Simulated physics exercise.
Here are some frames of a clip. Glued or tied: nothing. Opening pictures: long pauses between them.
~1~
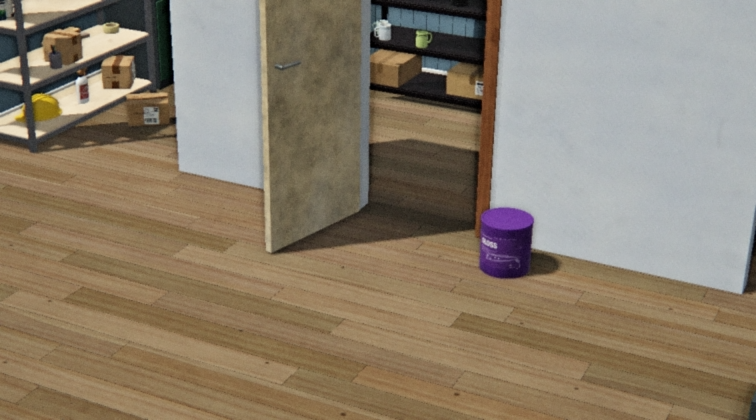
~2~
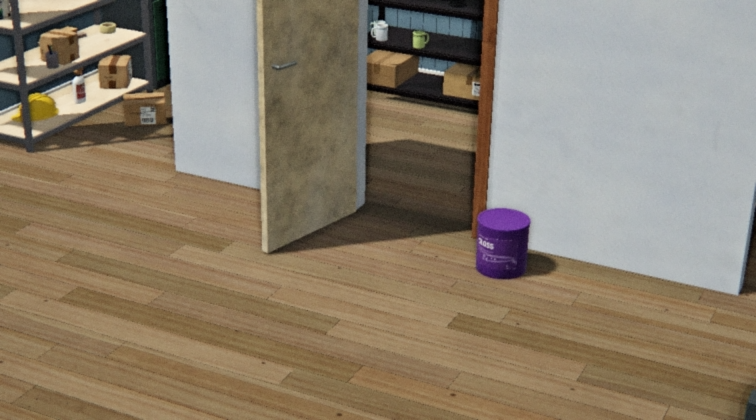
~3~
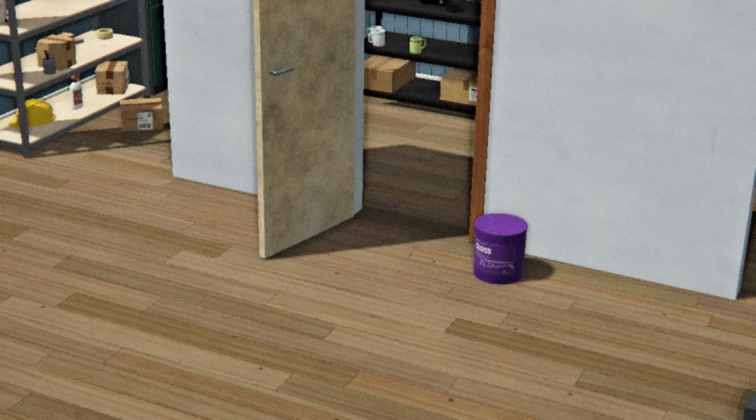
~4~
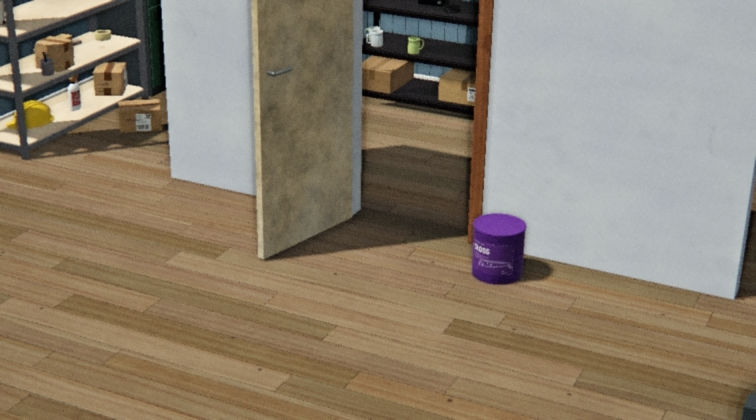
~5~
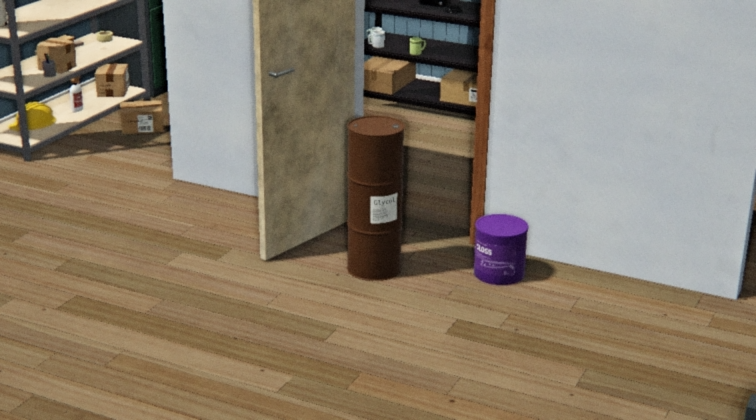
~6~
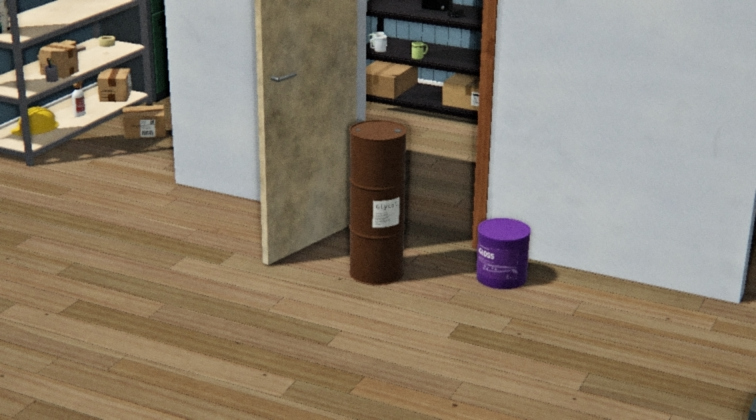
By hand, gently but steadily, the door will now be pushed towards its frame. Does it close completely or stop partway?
The way is obstructed.
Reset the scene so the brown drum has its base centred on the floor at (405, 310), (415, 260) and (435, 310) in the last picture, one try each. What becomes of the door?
First, it closes; second, it stops short; third, it reaches the frame.
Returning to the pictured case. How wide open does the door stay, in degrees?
Open angle: About 65°.
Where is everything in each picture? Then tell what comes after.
Door wide open and still; purple pail (506, 243), in the first picture.
Door wide open and still; purple pail (502, 244), in the second picture.
Door wide open and still; purple pail (500, 249), in the third picture.
Door wide open and still; purple pail (498, 249), in the fourth picture.
Door wide open and still; purple pail (501, 249), in the fifth picture.
Door wide open and still; brown drum (377, 203); purple pail (503, 253), in the sixth picture.
Then, 0.50 s past the last view, door 93° open.
Then, 0.90 s past the last view, door 76° open.
Finally, door 67° open; both still in place. Final places as the last picture's camera would see them, brown drum near (378, 203).
